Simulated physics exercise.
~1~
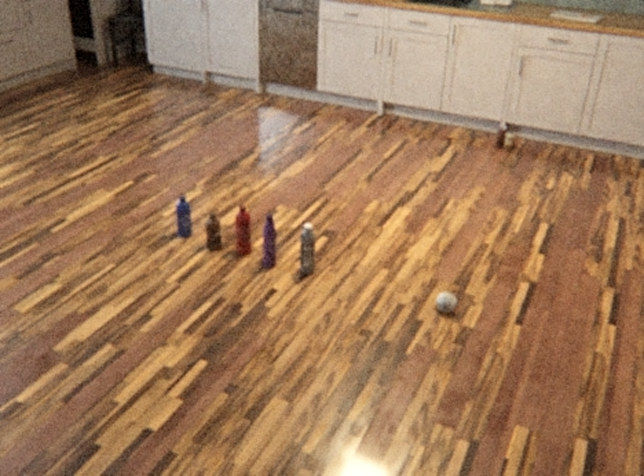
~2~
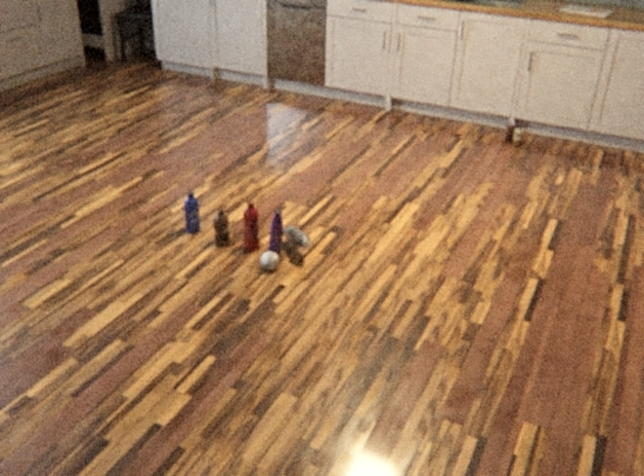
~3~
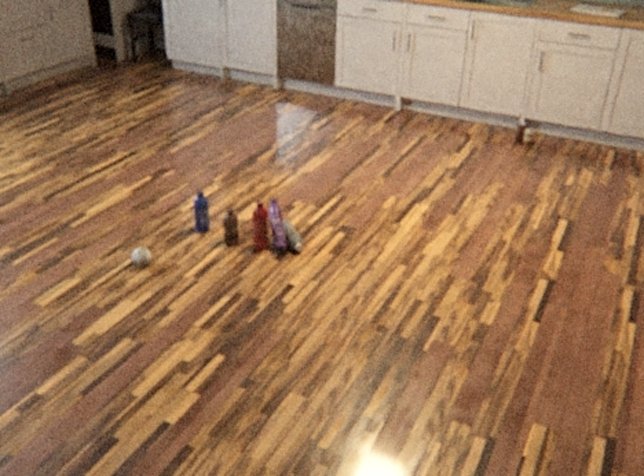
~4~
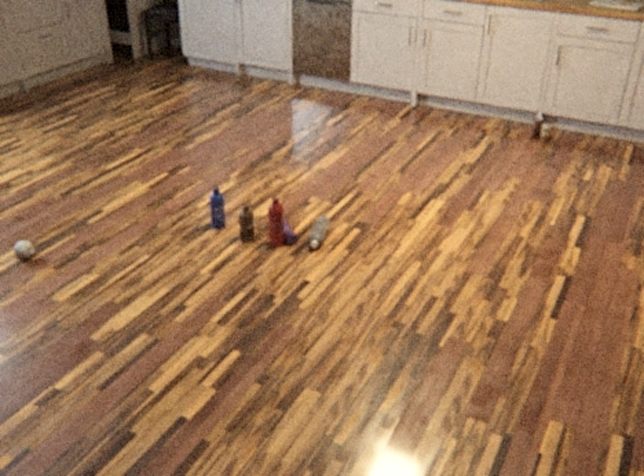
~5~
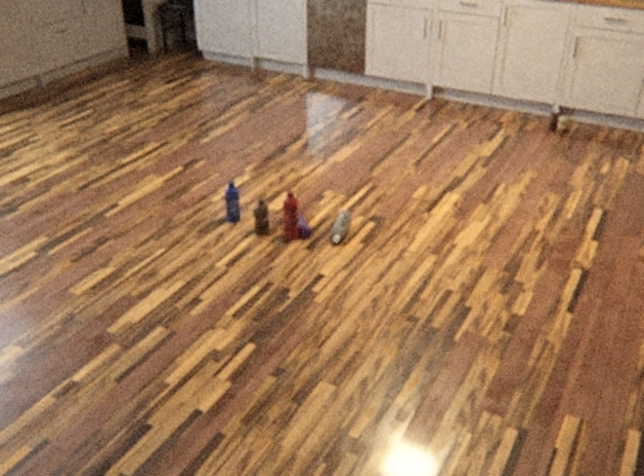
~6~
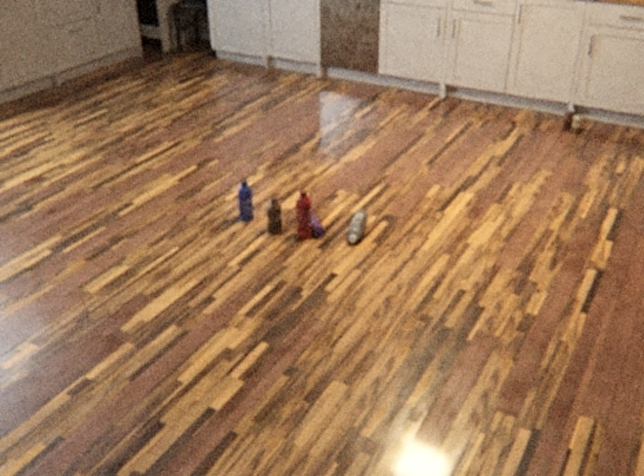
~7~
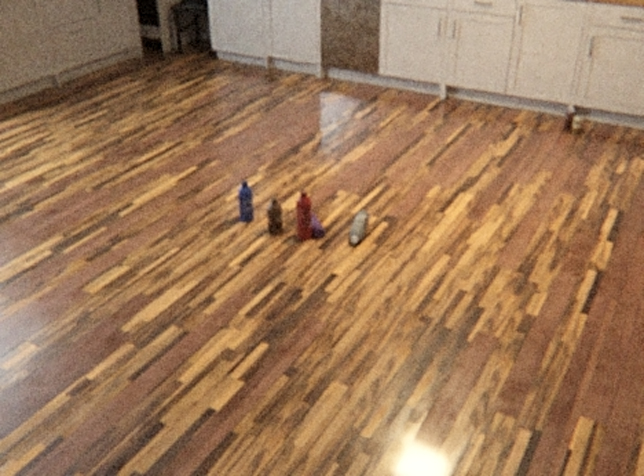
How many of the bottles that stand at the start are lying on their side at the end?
Two of the bottles end up on their side, the grey one and the purple one.
